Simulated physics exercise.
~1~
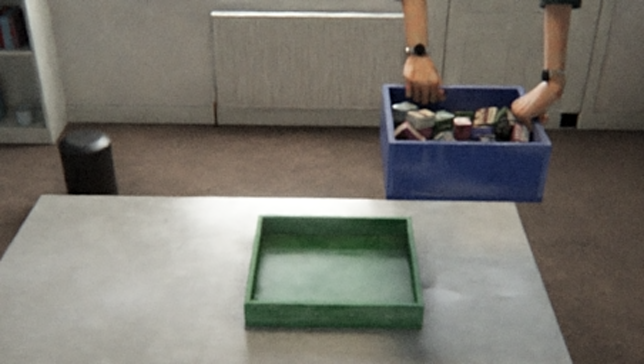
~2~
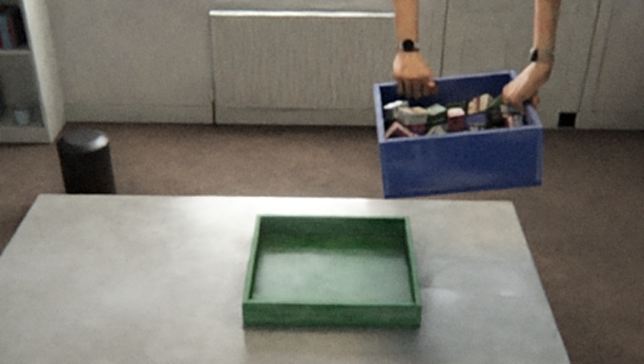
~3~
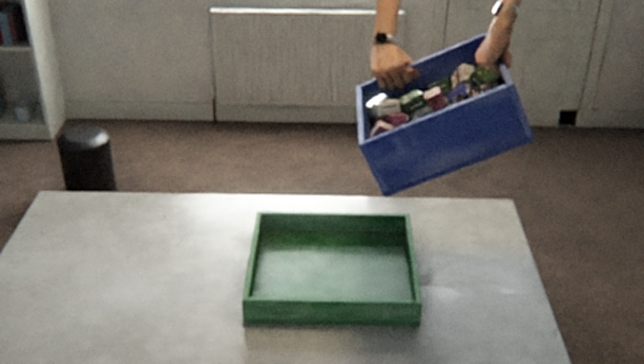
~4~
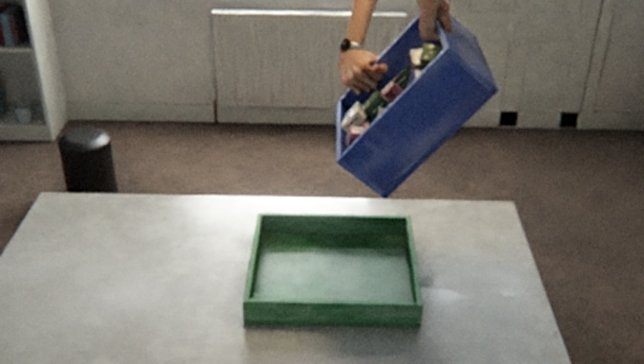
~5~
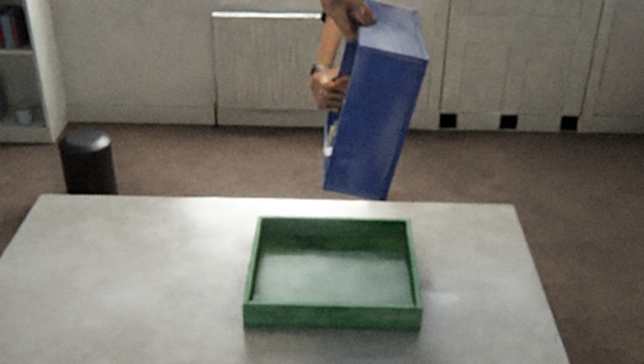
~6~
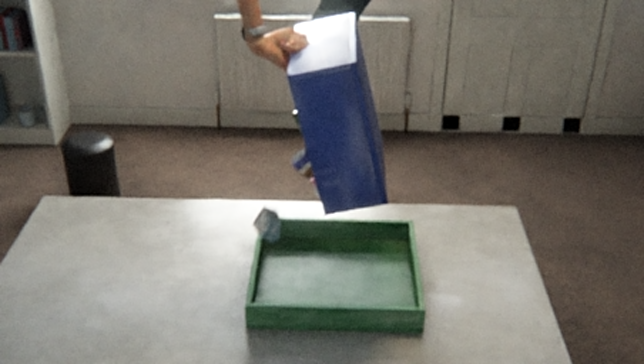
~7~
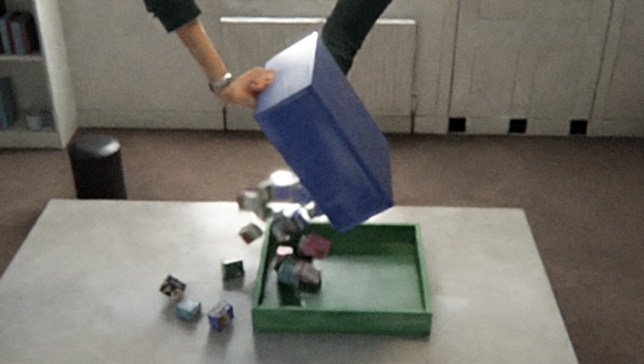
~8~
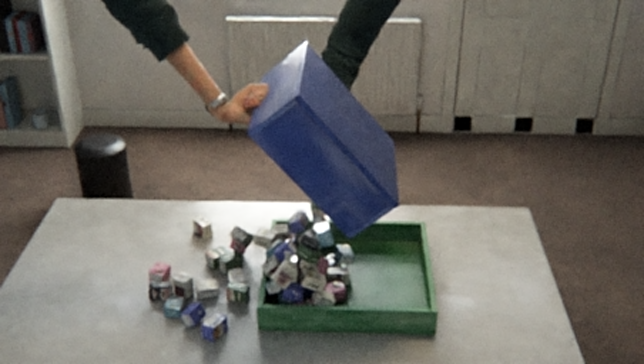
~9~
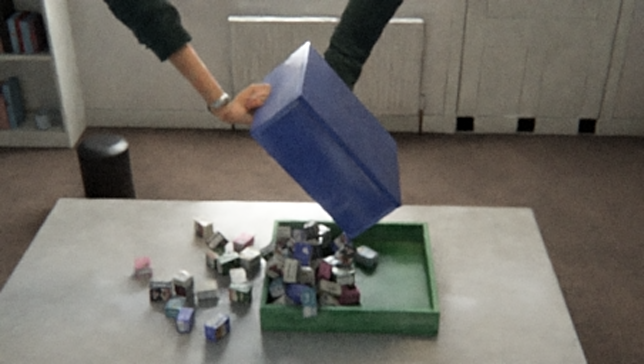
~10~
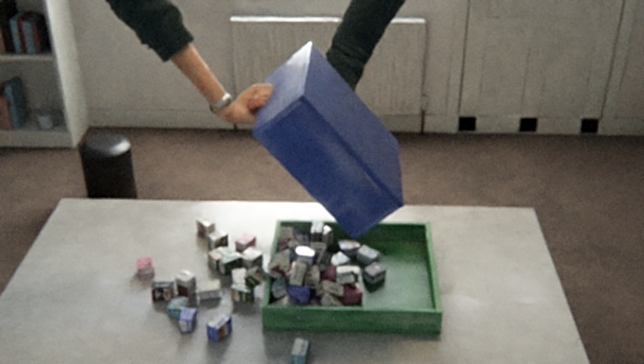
Above a table, hands tip a blue crate, spilling small cartons in and around a green tray.
